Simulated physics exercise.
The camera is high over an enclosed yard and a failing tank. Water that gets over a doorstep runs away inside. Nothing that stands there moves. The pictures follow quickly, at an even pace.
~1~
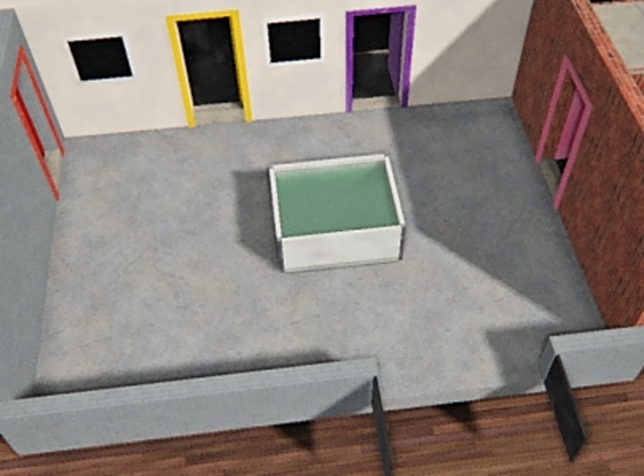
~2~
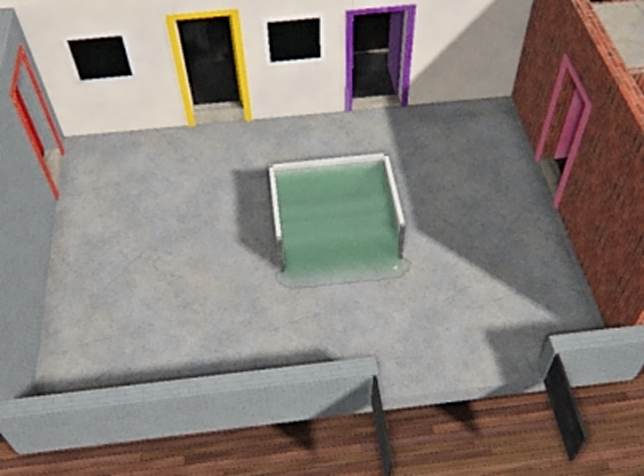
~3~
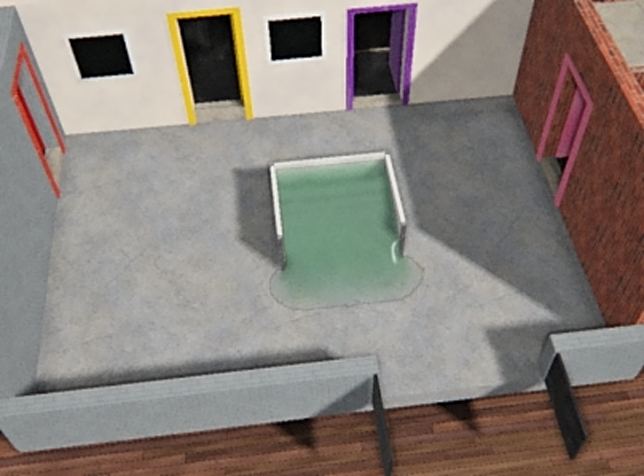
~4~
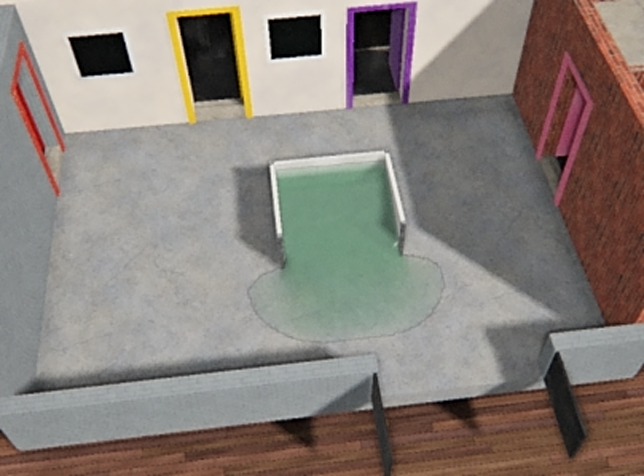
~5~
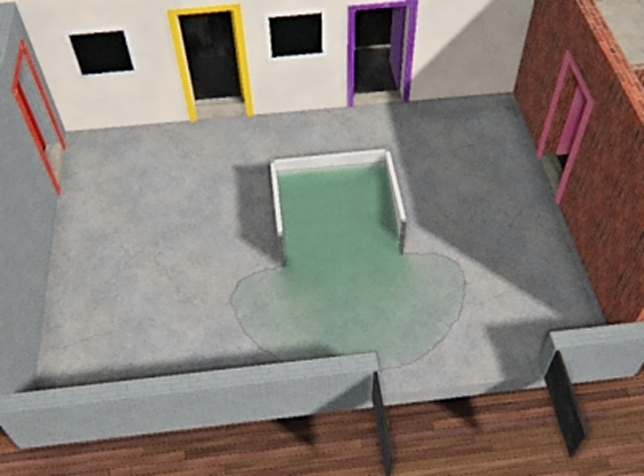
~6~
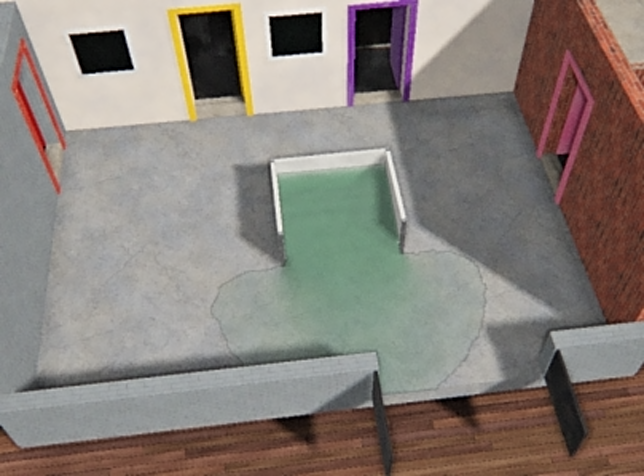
In an enclosed grey yard, seen from high above by a still camera, a white-walled tank of green water stands near the middle. Yellow and purple doorways line the pale back wall, with a red one left and a pink one in the brick wall right. The tank's near side disappears, and water pours out, spreading in a rounded pool toward the low front wall and its gap.
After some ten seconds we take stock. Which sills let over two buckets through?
One by one: The pink door holds within the limit; the purple door holds within the limit; the yellow door holds within the limit; the red door holds within the limit.
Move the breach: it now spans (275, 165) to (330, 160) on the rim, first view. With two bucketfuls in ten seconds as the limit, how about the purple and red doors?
The purple door is over, the red door lets less in.
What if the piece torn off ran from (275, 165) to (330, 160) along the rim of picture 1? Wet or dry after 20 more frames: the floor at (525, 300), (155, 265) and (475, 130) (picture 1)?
As listed: Clear, no water, flooded.
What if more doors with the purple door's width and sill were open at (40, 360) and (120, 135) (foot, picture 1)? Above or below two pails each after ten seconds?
In that order: Goes over, lets less in.
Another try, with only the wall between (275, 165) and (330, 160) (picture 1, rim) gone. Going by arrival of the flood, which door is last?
Last comes the door marked pink.
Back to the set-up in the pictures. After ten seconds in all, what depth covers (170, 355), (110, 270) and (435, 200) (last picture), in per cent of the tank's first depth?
In turn 4, 2 and 0 in a hundred.
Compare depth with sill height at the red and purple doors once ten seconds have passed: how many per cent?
About 10 and 30 per cent.
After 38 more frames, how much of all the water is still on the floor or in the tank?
Roughly 56 per cent.
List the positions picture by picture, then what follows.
The first picture shows still water in the water tank at (335, 199).
In the second picture, water pours out at (341, 252) and has run to (405, 261).
In the third picture, water pours out at (342, 253) and has run to (417, 275).
In the fourth picture, water pours out at (342, 253) and has run to (425, 311).
In the fifth picture, water pours out at (342, 251) and has run to a hidden place.
In the sixth picture, water pours out at (342, 251) and has run to a hidden place.
A moment on, water covers 20 % of the floor; the pink door not reached, the purple door not reached, the yellow door not reached, the red door not reached.
Next, water covers 25 % of the floor; the pink door not reached, the purple door not reached, the yellow door not reached, the red door not reached.
Then, water covers 35 % of the floor; the pink door not reached, the purple door not reached, the yellow door not reached, the red door not reached.
Later, water covers 55 % of the floor; the pink door wet at the sill, nothing in, the purple door not reached, the yellow door not reached, the red door wet at the sill, nothing in.
In the end, water covers 80 % of the floor; the pink door wet at the sill, nothing in, the purple door wet at the sill, nothing in, the yellow door wet at the sill, nothing in, the red door wet at the sill, nothing in.
